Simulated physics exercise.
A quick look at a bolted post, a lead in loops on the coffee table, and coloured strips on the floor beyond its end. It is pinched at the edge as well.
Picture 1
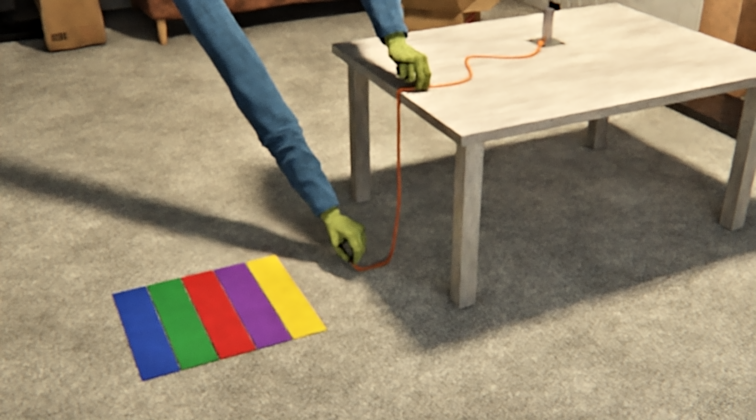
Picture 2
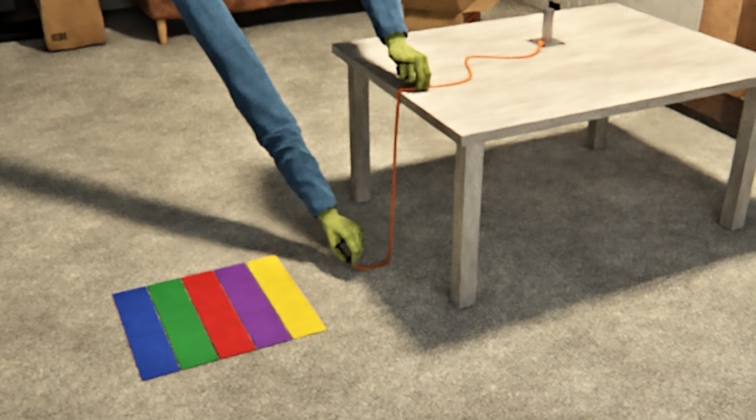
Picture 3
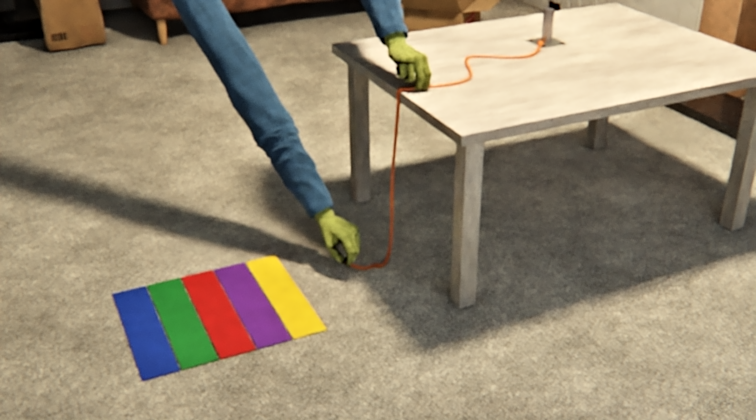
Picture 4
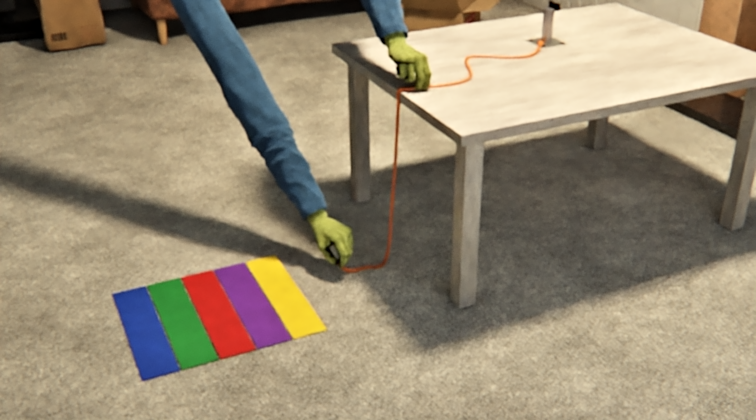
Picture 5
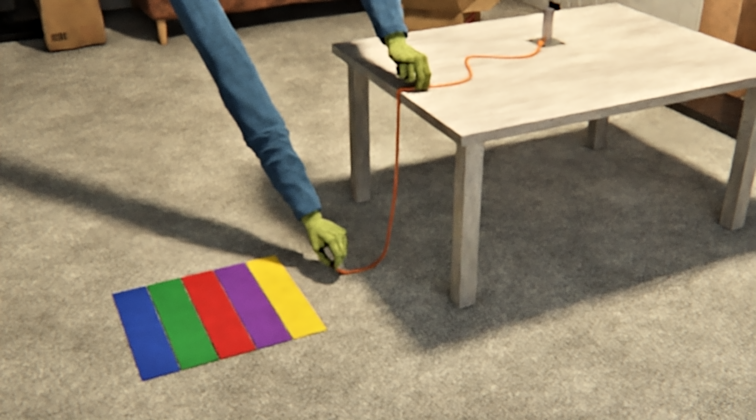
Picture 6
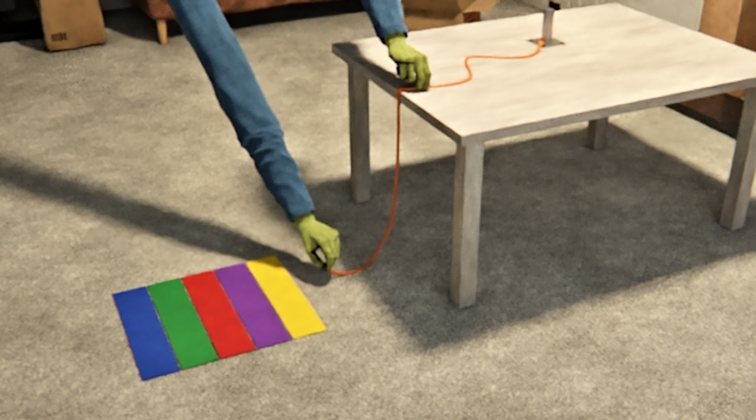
A green hand in a blue sleeve, gripping the free end of an orange lead near the floor, shifts slightly left in small steps toward the yellow strip of a five-coloured row. The other hand keeps pinching the lead at the table's edge, while the hanging section changes its curve a little.
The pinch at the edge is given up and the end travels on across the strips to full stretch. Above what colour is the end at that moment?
The green one.
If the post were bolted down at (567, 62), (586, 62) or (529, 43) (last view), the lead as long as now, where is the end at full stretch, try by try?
In that order: (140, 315), (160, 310) and (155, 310).
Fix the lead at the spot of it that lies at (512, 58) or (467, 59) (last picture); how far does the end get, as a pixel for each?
Try by try, around (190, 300) and (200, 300).
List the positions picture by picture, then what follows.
End (352, 260); yellow (301, 319); purple (266, 328); red (230, 338); green (193, 348); blue (155, 358), in the first frame.
End (350, 261); lead through (536, 52) (471, 57) (462, 82) (398, 106) (394, 180) (390, 248), in the second frame.
End (346, 262), in the third frame.
End (339, 264); lead through (536, 52) (471, 57) (462, 82) (398, 106) (394, 180) (388, 249), in the fourth frame.
End (333, 265), in the fifth frame.
End (325, 267); lead through (536, 52) (471, 57) (462, 82) (399, 106) (397, 180) (379, 248), in the sixth frame.
Soon after, end near (234, 290); over purple.
Then, end near (196, 299); over red.
At full stretch, end near (174, 305); over green. It halts on the green strip.
